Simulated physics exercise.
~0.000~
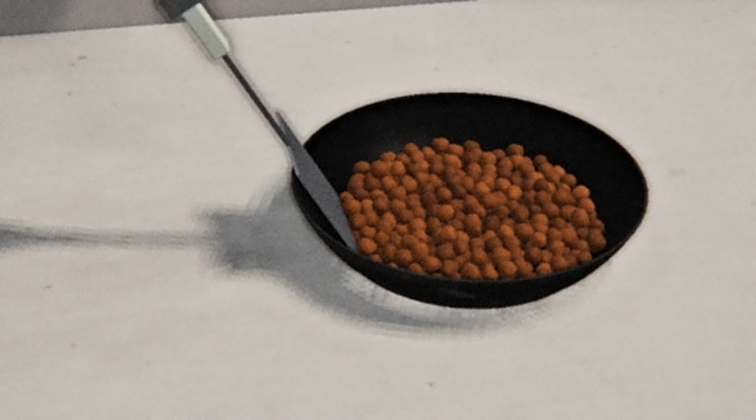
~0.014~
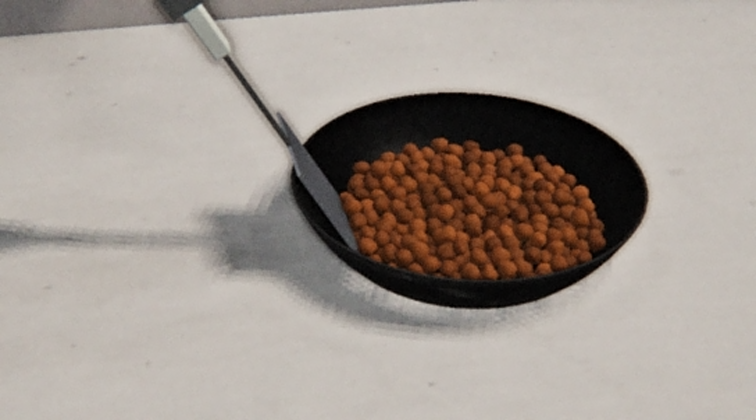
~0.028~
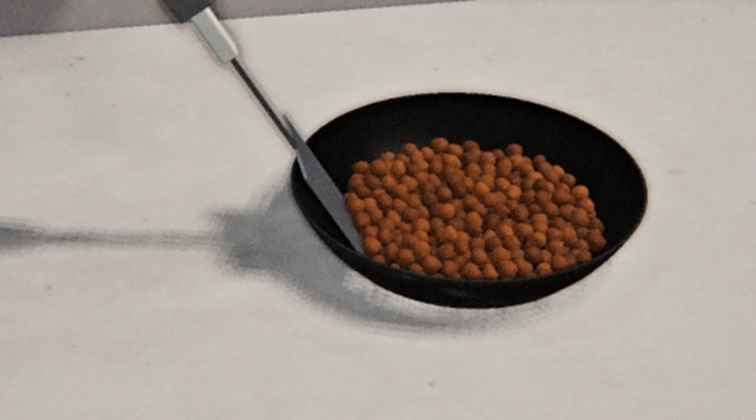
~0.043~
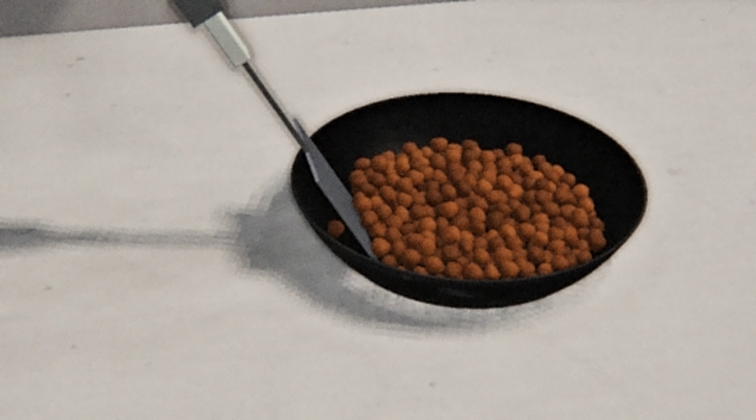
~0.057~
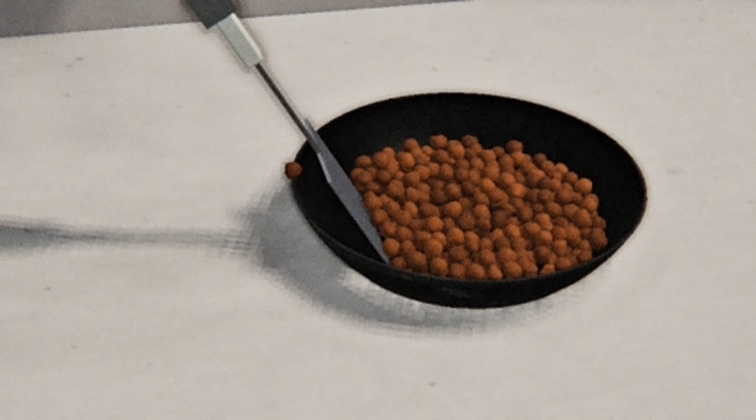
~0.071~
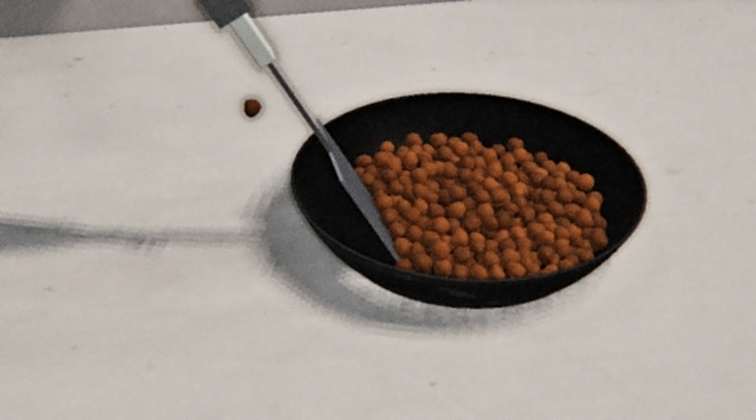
At the start, a spatula leans into the left side of a black frying pan filled with small round brown hazelnuts on a pale tabletop. The spatula slides slowly to the right along the nuts' edge, then a single nut pops out past the left rim and rises up and left through the air.
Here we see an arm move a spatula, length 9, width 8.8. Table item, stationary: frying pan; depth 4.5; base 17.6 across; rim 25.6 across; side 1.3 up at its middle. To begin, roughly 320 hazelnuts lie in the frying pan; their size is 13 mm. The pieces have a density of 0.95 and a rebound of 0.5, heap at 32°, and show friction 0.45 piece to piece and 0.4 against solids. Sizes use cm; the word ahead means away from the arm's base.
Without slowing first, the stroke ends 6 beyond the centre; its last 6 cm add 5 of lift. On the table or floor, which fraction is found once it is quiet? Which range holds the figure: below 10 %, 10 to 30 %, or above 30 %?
The figure lies below 10 %.
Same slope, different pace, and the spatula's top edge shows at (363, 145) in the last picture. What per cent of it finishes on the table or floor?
Roughly 15 per cent.
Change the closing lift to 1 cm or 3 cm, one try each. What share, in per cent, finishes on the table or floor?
You'd get some 0 per cent with the first setting and some 5 per cent with the second.
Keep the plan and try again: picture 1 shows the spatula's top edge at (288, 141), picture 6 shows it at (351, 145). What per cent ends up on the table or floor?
10 %.
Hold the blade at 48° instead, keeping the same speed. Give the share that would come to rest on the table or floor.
That would leave close to 5 per cent on the table or floor.
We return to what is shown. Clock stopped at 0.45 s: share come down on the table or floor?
That would be near 0 per cent, give or take.
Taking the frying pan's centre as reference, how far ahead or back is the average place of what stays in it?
4.5 cm ahead.
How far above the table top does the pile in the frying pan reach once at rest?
It reaches about 5.5 cm.
By 0.14 s, sloping 60°, highest piece 36 above the table; 321 in the frying pan, 1 on the blade or in flight.
By 0.22 s, sloping 60°, highest piece 54 above the table; 321 in the frying pan, 1 on the blade or in flight.
By 0.45 s, sloping 60°, highest piece 75 above the table; 311 in the frying pan, 6 on the table or floor, 5 on the blade or in flight.
By 1.50 s, sloping 60°, highest piece 5 above the table; 311 in the frying pan, 11 on the table or floor.
Final count, 311 in the frying pan, 11 on the table or floor. That is 3 % on the table or floor.
